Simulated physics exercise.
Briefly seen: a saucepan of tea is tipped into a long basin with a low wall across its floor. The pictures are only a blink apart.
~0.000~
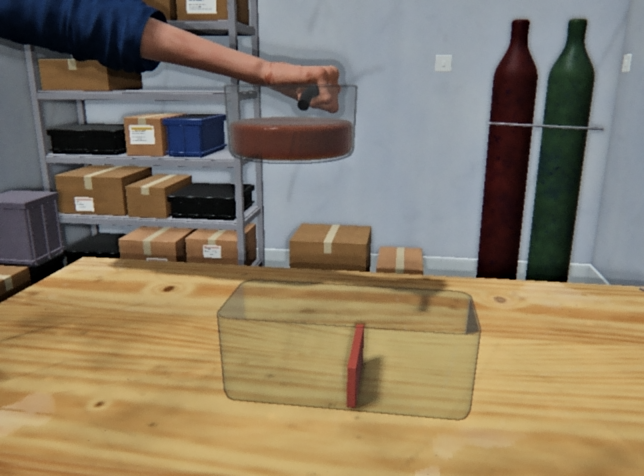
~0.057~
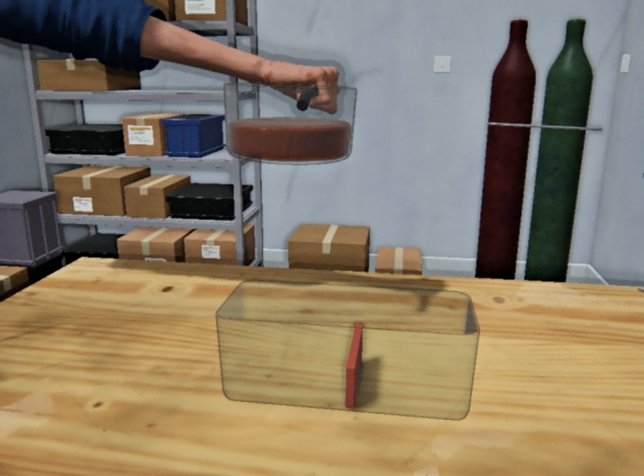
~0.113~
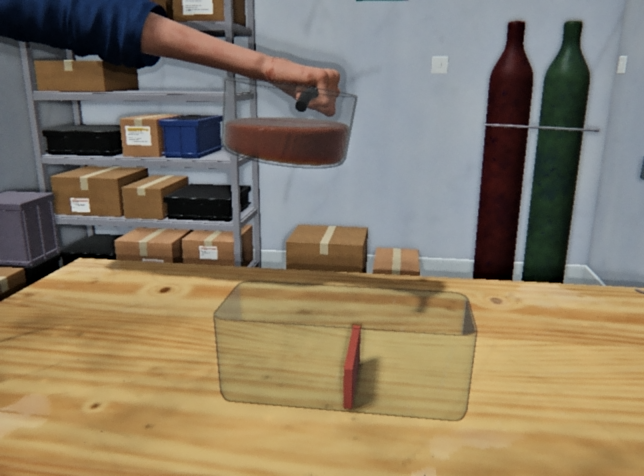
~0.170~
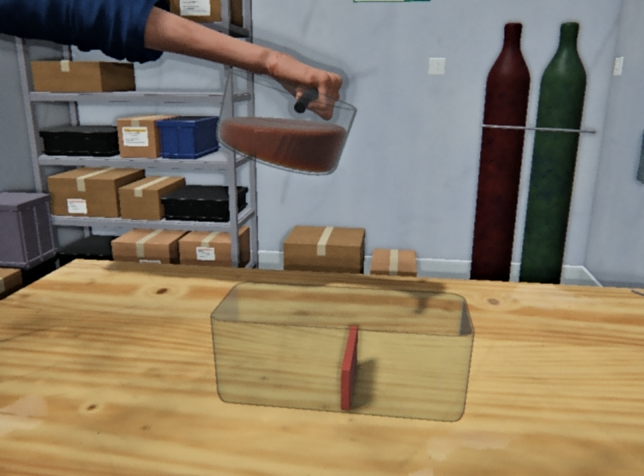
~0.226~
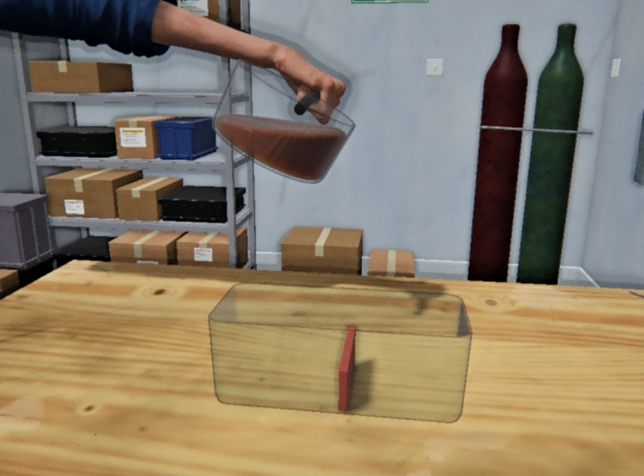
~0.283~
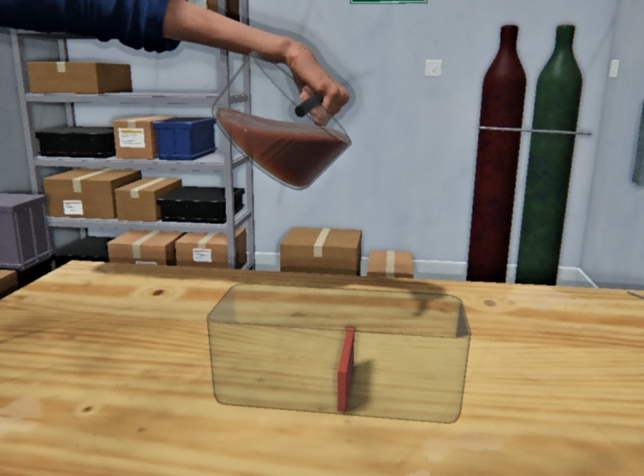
To begin with, a hand holds a clear container of reddish-brown liquid level above a see-through basin with a low red wall inside, on a wooden table. The hand then tilts the container gradually, its right side dipping until it slants steeply, the liquid still inside.
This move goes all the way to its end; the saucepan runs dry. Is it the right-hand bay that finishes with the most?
Yes.
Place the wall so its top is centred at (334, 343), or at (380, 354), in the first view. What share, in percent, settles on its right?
Note - case one near 90 %, case two near 45 %.
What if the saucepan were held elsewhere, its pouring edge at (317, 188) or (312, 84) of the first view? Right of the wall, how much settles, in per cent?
The first start yields 10 per cent, the second 30 per cent.
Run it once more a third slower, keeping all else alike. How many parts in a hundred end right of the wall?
Something like 90 in a hundred.
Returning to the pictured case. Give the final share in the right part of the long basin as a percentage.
About 75 per cent.
Then, 0.56 s in, the tilt is 106° and 23 per cent is still to pour, 0 is left of the wall and 13 right of it.
Then, 0.75 s in, the tilt is 117° and 4 per cent is still to pour, 11 is left of the wall and 67 right of it.
Then, 0.96 s in, the tilt is 117° and 0 per cent is still to pour, 21 is left of the wall and 72 right of it.
Then, 1.19 s in, the tilt is 117° and 0 per cent is still to pour, 21 is left of the wall and 73 right of it.
Finally, 21 per cent lies left of the wall, 73 right of it and 5 outside.
